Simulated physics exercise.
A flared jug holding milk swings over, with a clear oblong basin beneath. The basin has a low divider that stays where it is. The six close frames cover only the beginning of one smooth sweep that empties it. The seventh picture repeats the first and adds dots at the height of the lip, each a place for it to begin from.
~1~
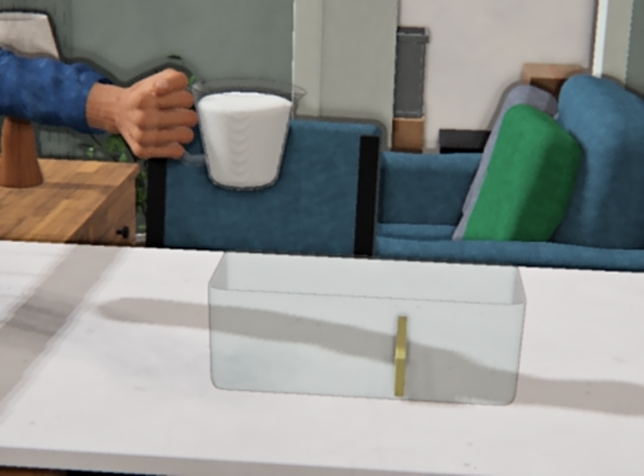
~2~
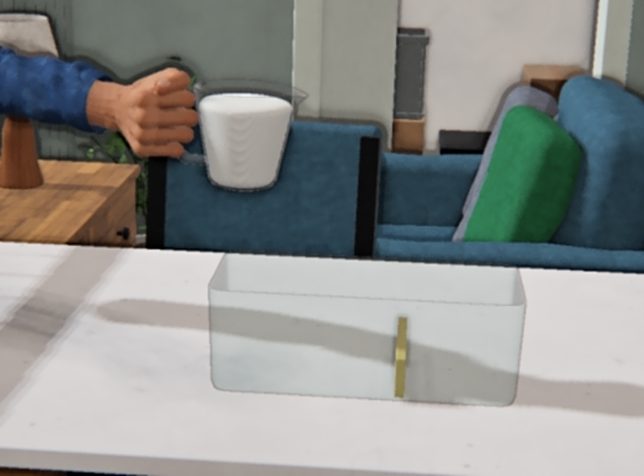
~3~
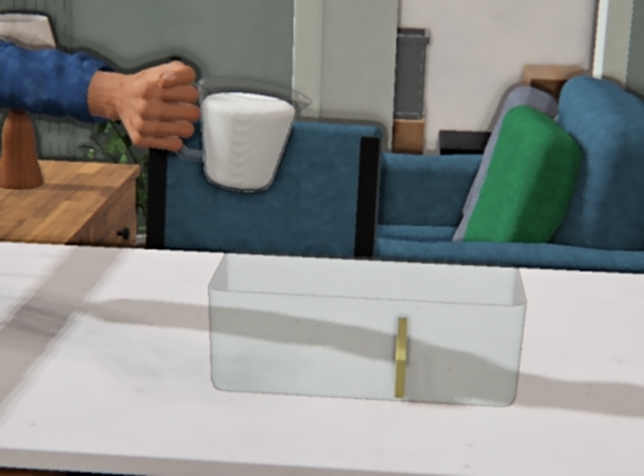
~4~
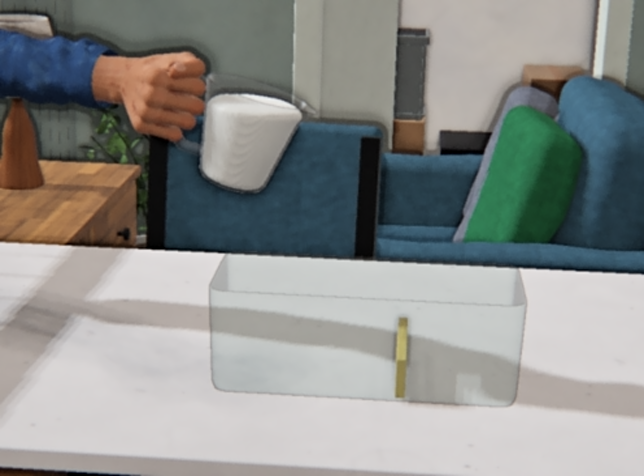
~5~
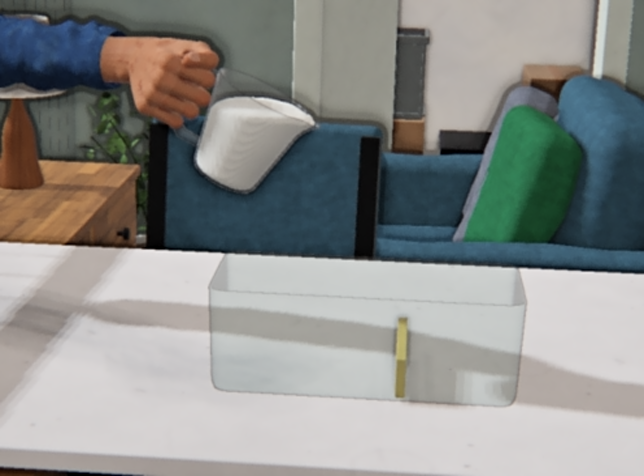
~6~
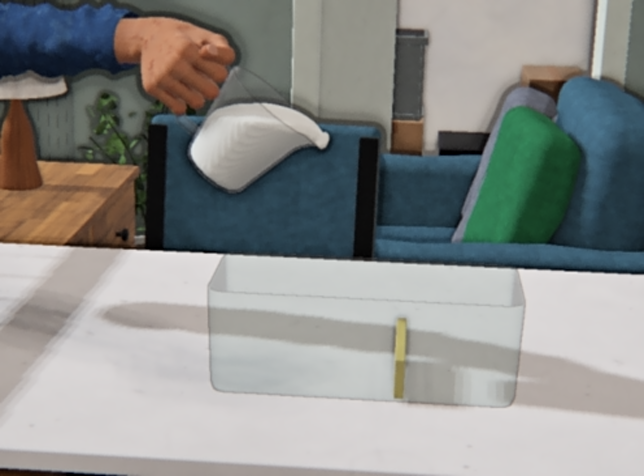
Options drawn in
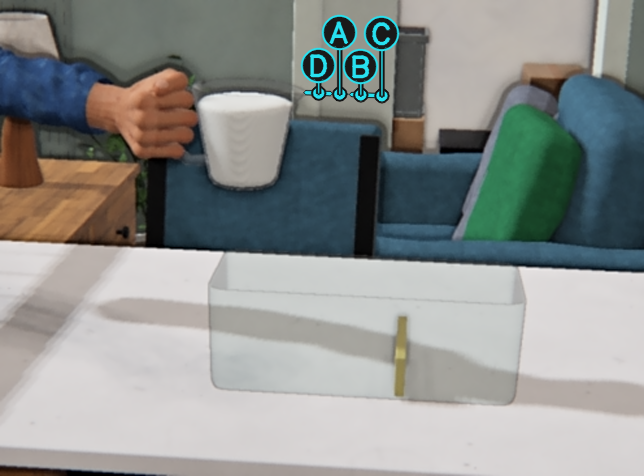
The clip opens with a hand in a blue sleeve holding a clear jug of milk upright above a white table, where a clear oblong basin sits. The hand then tilts the jug gradually to the right, its lip lowering, until the milk reaches the spout and just passes over the lip.
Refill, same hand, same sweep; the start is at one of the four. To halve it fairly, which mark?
I would pick dot B.
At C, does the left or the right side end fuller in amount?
The right side.
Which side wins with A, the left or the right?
The left one.
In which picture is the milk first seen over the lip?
Picture 6.
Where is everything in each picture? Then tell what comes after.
In the first frame, upright, lip at (306, 92); basin from (211, 386) to (515, 404); top of the wall at (402, 336); nothing has left yet.
In the second frame, upright, lip at (307, 95); nothing has left yet.
In the third frame, tipped about 7°, lip at (311, 102); nothing has left yet.
In the fourth frame, tipped about 16°, lip at (316, 112); nothing has left yet.
In the fifth frame, tipped about 27°, lip at (319, 126); nothing has left yet.
In the sixth frame, tipped about 39°, lip at (318, 143); milk is over the lip, down to (318, 143).
On the marked copy, A at (339, 94); B at (360, 94); C at (381, 95); D at (318, 93).
Choosing A, about 76 % ends left of the wall and 20 % right of it; 4 % is lost outside.
Choosing B, about 53 % ends left of the wall and 46 % right of it.
Choosing C, about 18 % ends left of the wall and 79 % right of it; 3 % is lost outside.
Choosing D, about 88 % ends left of the wall and 7 % right of it; 5 % is lost outside.
